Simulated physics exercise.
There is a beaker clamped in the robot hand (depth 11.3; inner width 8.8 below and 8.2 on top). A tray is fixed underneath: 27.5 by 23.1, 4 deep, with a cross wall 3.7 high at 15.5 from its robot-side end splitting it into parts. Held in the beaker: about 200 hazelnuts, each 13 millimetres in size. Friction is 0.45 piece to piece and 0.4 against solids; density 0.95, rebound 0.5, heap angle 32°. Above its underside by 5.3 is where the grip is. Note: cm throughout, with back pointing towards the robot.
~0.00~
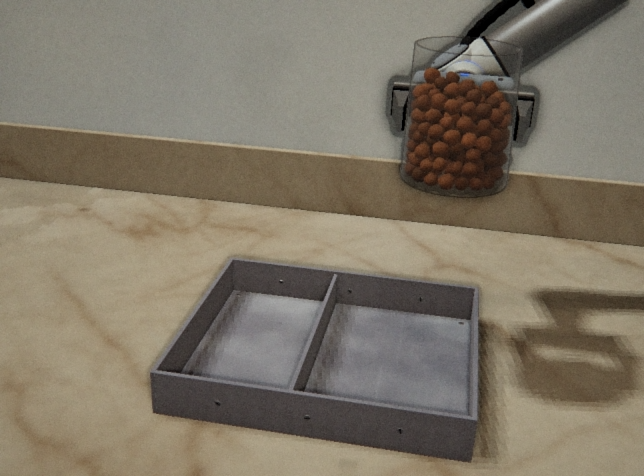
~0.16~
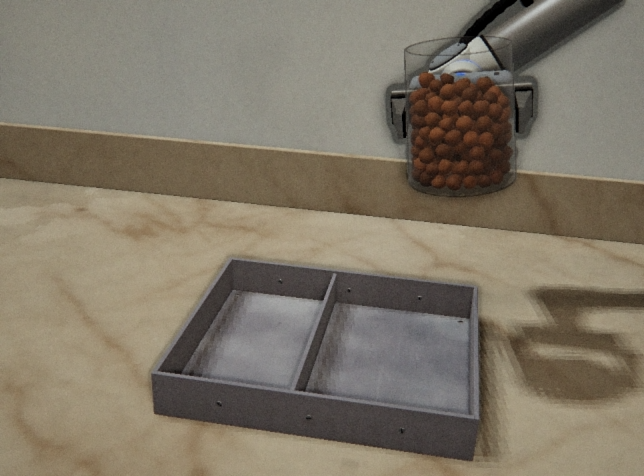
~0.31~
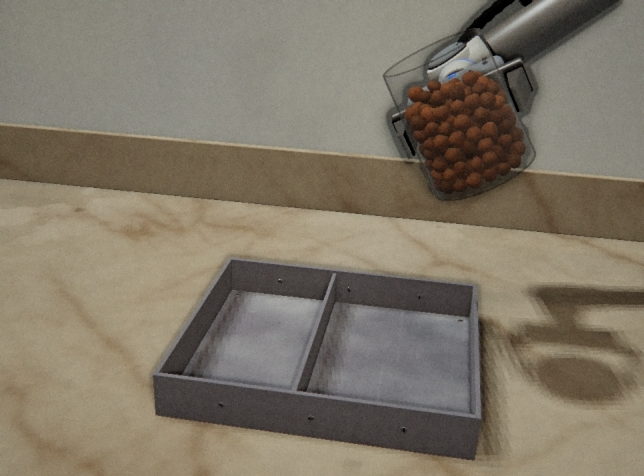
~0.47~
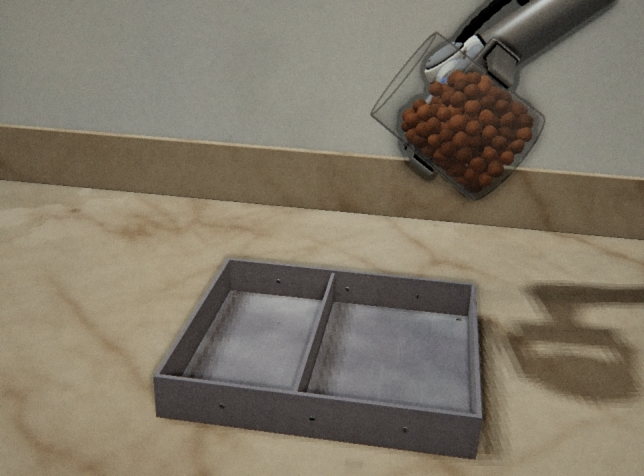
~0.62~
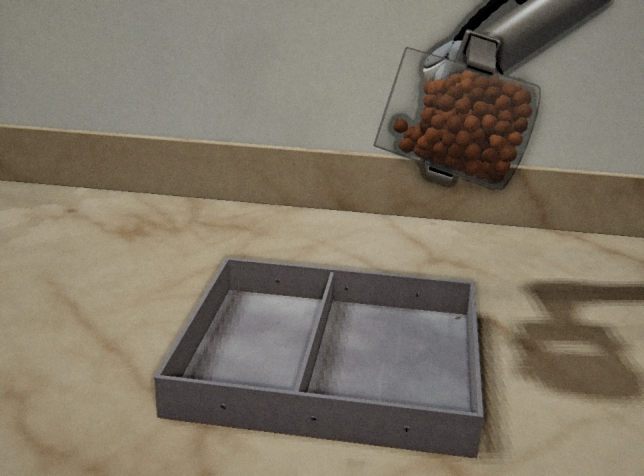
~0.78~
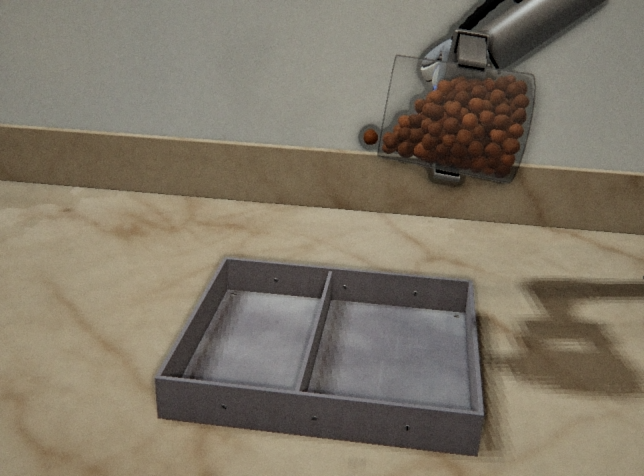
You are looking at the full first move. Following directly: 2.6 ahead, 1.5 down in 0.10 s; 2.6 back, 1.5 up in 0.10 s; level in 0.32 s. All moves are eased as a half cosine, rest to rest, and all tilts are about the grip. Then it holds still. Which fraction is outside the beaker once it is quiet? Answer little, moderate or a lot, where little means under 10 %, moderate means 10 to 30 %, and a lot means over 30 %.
Moderate.
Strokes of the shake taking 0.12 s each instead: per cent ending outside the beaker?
I'd expect close to 15 per cent then.
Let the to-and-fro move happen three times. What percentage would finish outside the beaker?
I'd expect something close to 35 per cent.
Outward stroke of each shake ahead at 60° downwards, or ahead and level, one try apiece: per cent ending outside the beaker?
First try about 10 %, second try about 30 %.
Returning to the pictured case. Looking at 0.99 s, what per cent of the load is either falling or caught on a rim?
Around 6 per cent of the load.
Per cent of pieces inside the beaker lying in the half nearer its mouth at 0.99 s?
Estimate: Around 50 %.
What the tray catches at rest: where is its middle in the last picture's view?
Near pixel (258, 342).
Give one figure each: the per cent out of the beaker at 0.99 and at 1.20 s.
The share out is 5 per cent at the earlier time and 20 per cent at the later one.
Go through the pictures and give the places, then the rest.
Beaker middle at (460, 116), level; upper third of the load around (462, 104), from x 410 to 505, top at y 75; 205 in the beaker, in the first frame.
Beaker middle at (460, 116), tilted 8° forward; upper third of the load around (463, 104), from x 415 to 505, top at y 80, in the second frame.
Beaker middle at (459, 116), tilted 29° forward; upper third of the load around (468, 102), from x 410 to 520, top at y 80, in the third frame.
Beaker middle at (456, 117), tilted 55° forward; upper third of the load around (472, 104), from x 410 to 525, top at y 80, in the fourth frame.
Beaker middle at (456, 118), tilted 76° forward; upper third of the load around (478, 100), from x 400 to 525, top at y 80, in the fifth frame.
Beaker middle at (455, 118), tilted 84° forward; upper third of the load around (481, 101), from x 370 to 520, top at y 80; 205 in the beaker, in the sixth frame.
After 0.99 s, tilted 84° forward, highest piece 28 above the table; 191 in the beaker, 1 in the far-side part, 13 in flight or on a rim.
After 1.20 s, tilted 20° forward, highest piece 31 above the table; 167 in the beaker, 24 in the far-side part, 9 in the robot-side part, 5 in flight or on a rim.
After 1.50 s, level, highest piece 29 above the table; 167 in the beaker, 27 in the far-side part, 10 in the robot-side part, 1 on the table or floor.
After 2.55 s, level, highest piece 29 above the table; 167 in the beaker, 27 in the far-side part, 10 in the robot-side part, 1 on the table or floor.
At rest, 167 in the beaker, 27 in the far-side part, 10 in the robot-side part, 1 on the table or floor. That is 19 % outside the beaker.
